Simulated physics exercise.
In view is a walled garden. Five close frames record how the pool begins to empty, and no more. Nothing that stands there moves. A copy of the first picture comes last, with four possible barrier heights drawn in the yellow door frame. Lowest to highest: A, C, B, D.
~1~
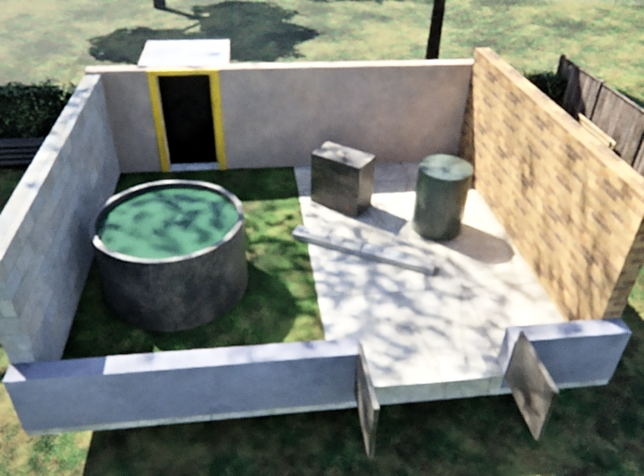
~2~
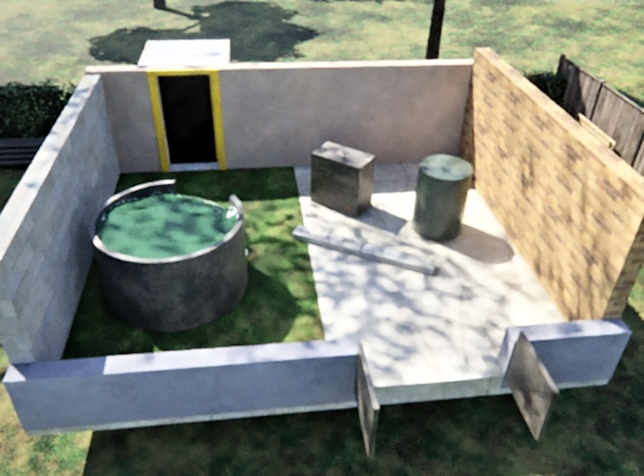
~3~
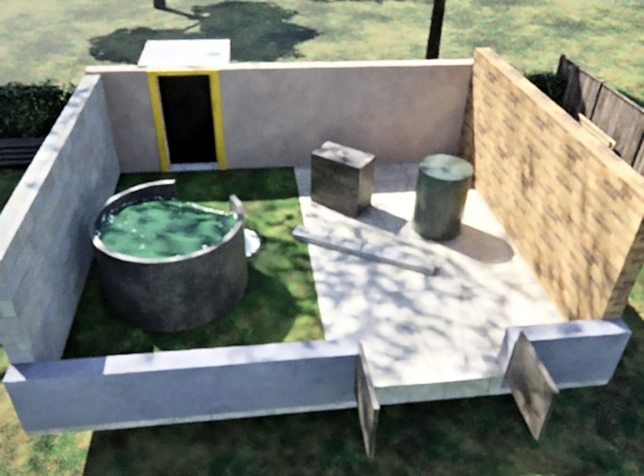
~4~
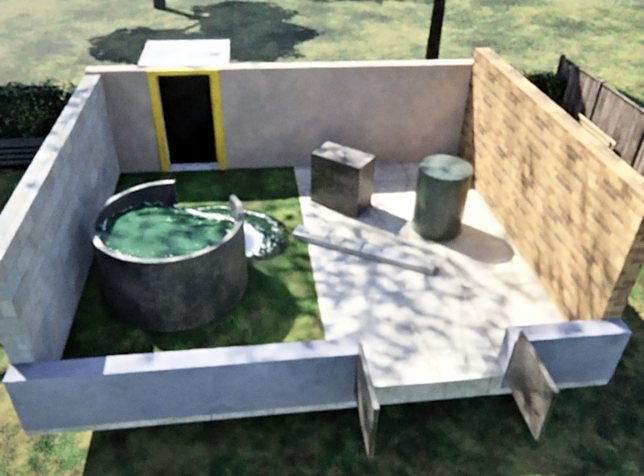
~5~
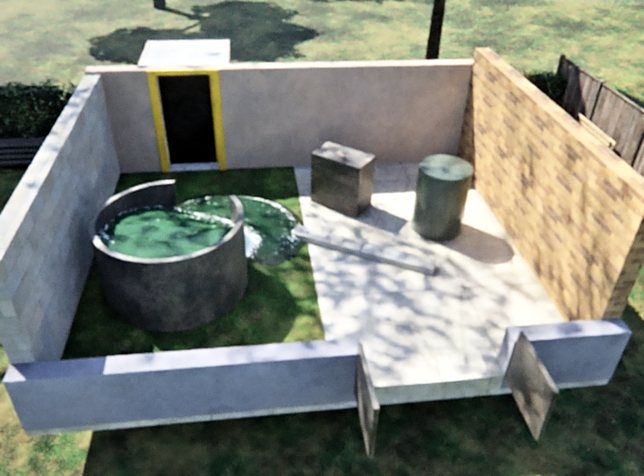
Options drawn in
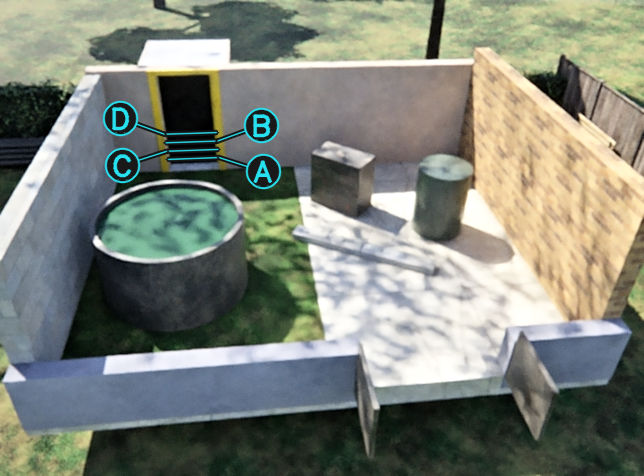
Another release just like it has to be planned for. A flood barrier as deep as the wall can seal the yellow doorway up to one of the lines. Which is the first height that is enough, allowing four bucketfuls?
A.
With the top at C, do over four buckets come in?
No.
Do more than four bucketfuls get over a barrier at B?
No.
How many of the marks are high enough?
All of the four.
In cyan, A at (193, 158); B at (191, 141); C at (192, 150); D at (190, 133); from the bottom up A, C, B, D.
With A, a bucket or two gets in.
With B, nothing gets over.
With C, nothing gets over.
With D, nothing gets over.
